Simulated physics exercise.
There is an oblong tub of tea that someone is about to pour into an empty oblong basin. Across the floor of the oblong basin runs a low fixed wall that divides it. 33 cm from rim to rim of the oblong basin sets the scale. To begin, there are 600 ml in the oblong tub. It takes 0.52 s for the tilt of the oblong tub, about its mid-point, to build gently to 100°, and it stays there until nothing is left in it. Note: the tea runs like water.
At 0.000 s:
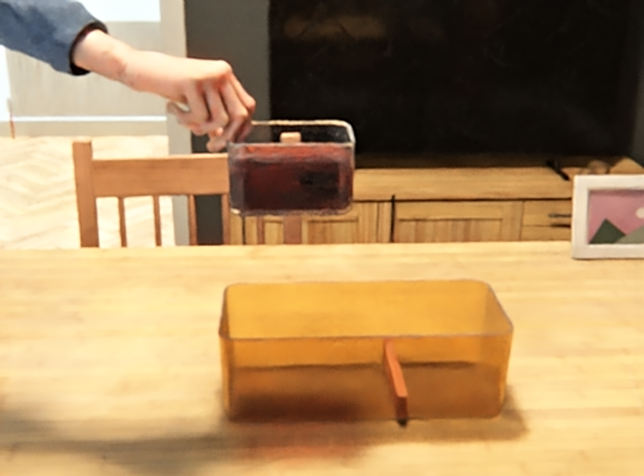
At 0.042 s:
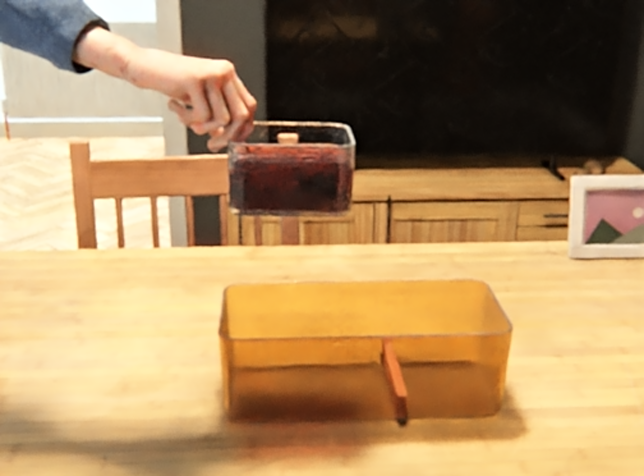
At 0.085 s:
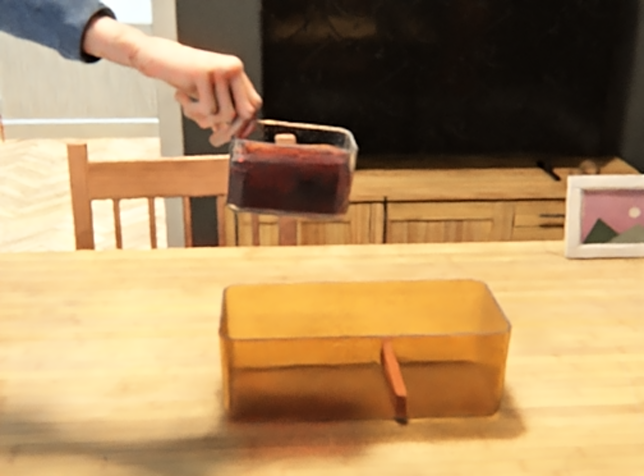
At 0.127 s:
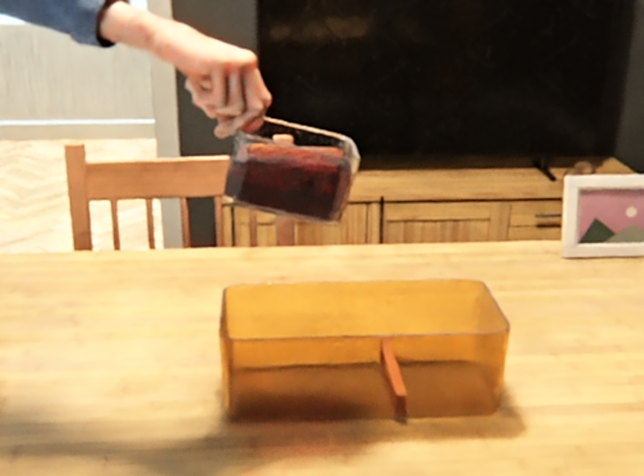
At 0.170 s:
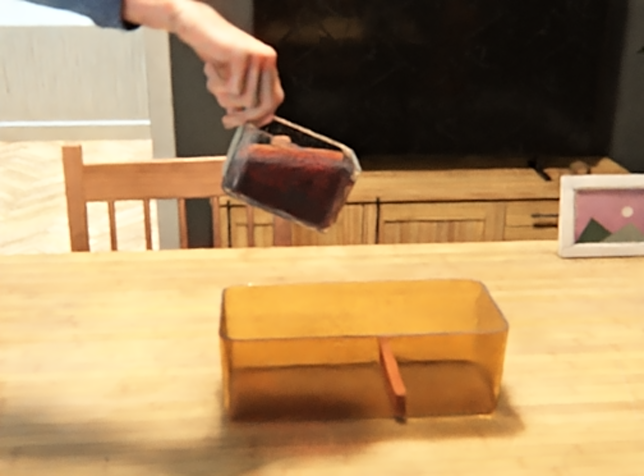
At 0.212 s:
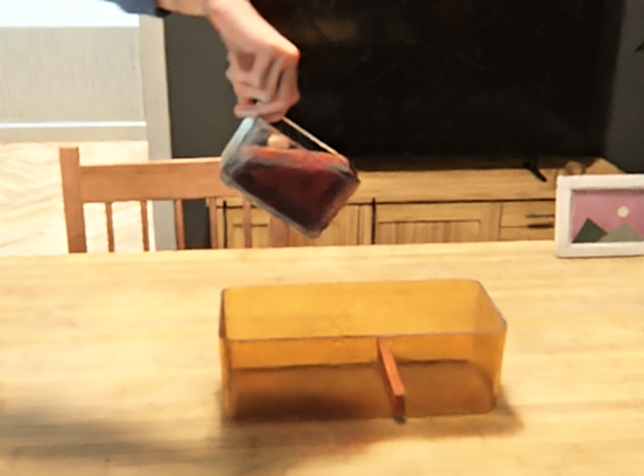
The clip shows a hand holding a clear oblong tub of dark reddish tea above an amber oblong basin on a wooden table; the hand moves right and gradually tilts the tub, lowering its right side.
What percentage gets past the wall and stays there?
About 46 per cent.
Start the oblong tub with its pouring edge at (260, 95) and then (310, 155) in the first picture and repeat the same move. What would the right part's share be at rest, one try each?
I'd expect close to 15 per cent and then close to 15 per cent.
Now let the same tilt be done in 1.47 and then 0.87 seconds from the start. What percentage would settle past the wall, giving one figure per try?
Respectively 60 and 60 %.
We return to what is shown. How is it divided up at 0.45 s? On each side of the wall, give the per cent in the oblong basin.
Left roughly 2, right roughly 14.
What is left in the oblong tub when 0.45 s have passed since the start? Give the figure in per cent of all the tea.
At that time about 30 in a hundred parts are still held.
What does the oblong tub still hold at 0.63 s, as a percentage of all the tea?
9 per cent or thereabouts.
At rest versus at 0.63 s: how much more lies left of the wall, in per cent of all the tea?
28 %.
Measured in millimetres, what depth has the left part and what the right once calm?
Left part about 12 mm deep, right part about 18 mm deep.
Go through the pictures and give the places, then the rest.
In the first picture, it leans 0°; its right rim is at (351, 135); the tea meets the walls at (232, 154) and (348, 153); the oblong basin's rim runs from (222, 311) to (501, 306); the wall's top is at (395, 367).
In the second picture, it leans 2°; its right rim is at (351, 137); the tea meets the walls at (232, 154) and (348, 154).
In the third picture, it leans 6°; its right rim is at (353, 143); the tea meets the walls at (233, 154) and (348, 155).
In the fourth picture, it leans 14°; its right rim is at (355, 151); the tea meets the walls at (233, 154) and (350, 157).
In the fifth picture, it leans 24°; its right rim is at (356, 163); the tea meets the walls at (232, 155) and (352, 160).
In the sixth picture, it leans 36°; its right rim is at (354, 177); the tea meets the walls at (226, 154) and (349, 164); 2 per cent is over the edge.
After 0.45 s the tilt is 96° and 30 per cent is still to pour, 2 is left of the wall and 15 right of it.
After 0.63 s the tilt is 100° and 9 per cent is still to pour, 22 is left of the wall and 59 right of it.
After 0.82 s the tilt is 100° and 2 per cent is still to pour, 38 is left of the wall and 50 right of it.
After 1.02 s the tilt is 100° and 1 per cent is still to pour, 48 is left of the wall and 47 right of it.
In the end 50 per cent lies left of the wall, 46 right of it and 3 outside.
